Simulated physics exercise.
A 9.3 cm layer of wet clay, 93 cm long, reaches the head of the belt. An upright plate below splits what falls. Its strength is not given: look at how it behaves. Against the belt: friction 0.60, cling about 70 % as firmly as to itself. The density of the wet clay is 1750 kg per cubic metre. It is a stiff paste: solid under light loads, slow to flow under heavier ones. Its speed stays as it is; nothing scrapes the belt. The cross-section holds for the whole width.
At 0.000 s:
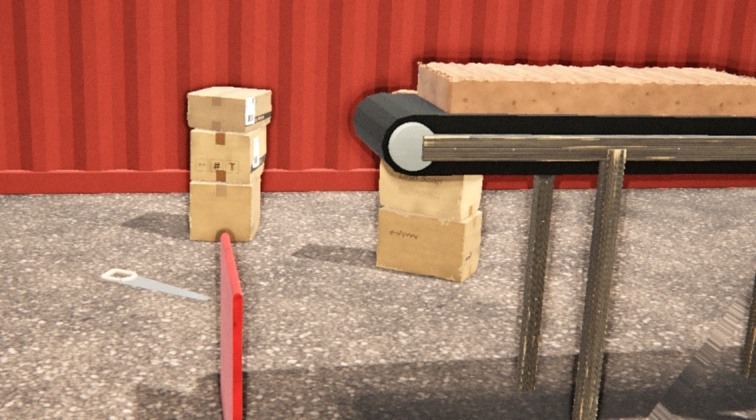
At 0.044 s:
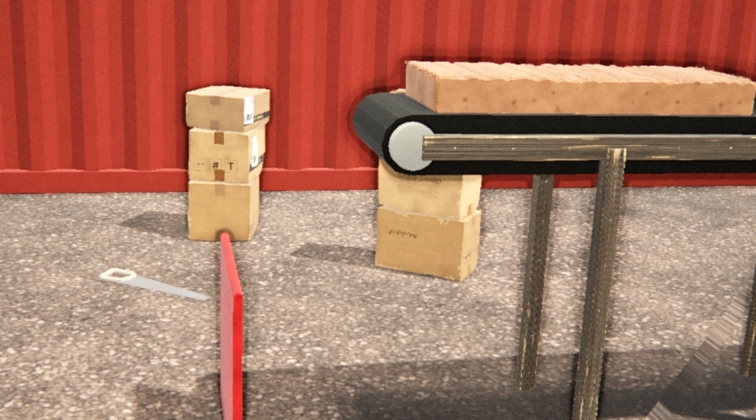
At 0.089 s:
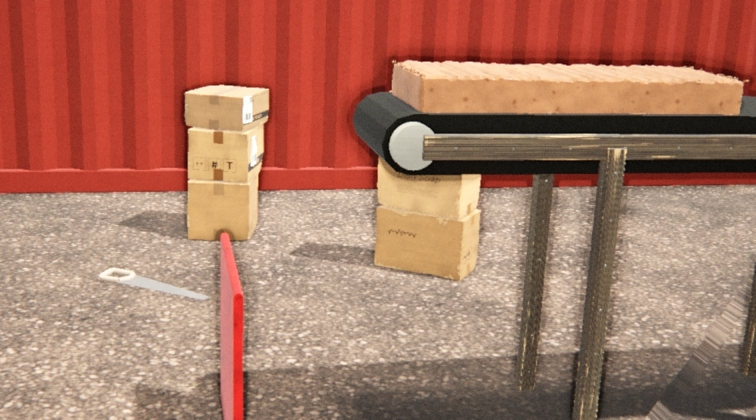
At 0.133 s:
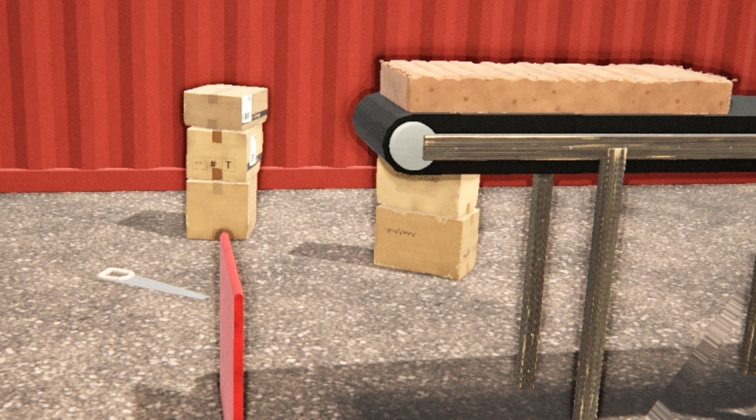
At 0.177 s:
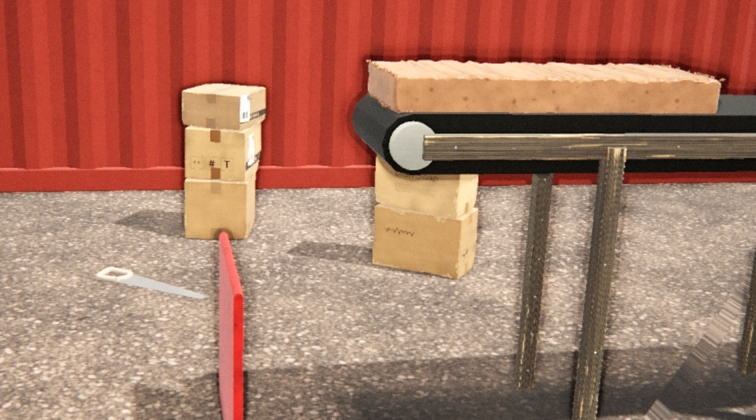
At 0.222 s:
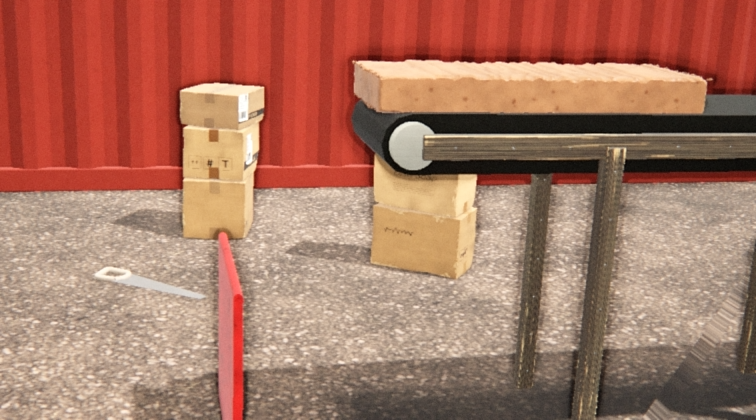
In a paved yard before a red corrugated wall, a long slab of wet clay rides left on a black conveyor belt until its front edge reaches slightly beyond the roller, while stacked boxes, a handsaw and an upright red plate stay still.
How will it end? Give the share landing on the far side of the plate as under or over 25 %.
The share landing on the far side of the plate is under 25 %.
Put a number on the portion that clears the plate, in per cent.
About 0 %.
After 0.55 s, 0 % is beyond the plate's line.
After 0.93 s, 0 % is beyond the plate's line.
After 1.31 s, 0 % is beyond the plate's line.
After 1.69 s, 0 % is beyond the plate's line.
After 2.94 s, at the end, 0 % is beyond the plate's line.
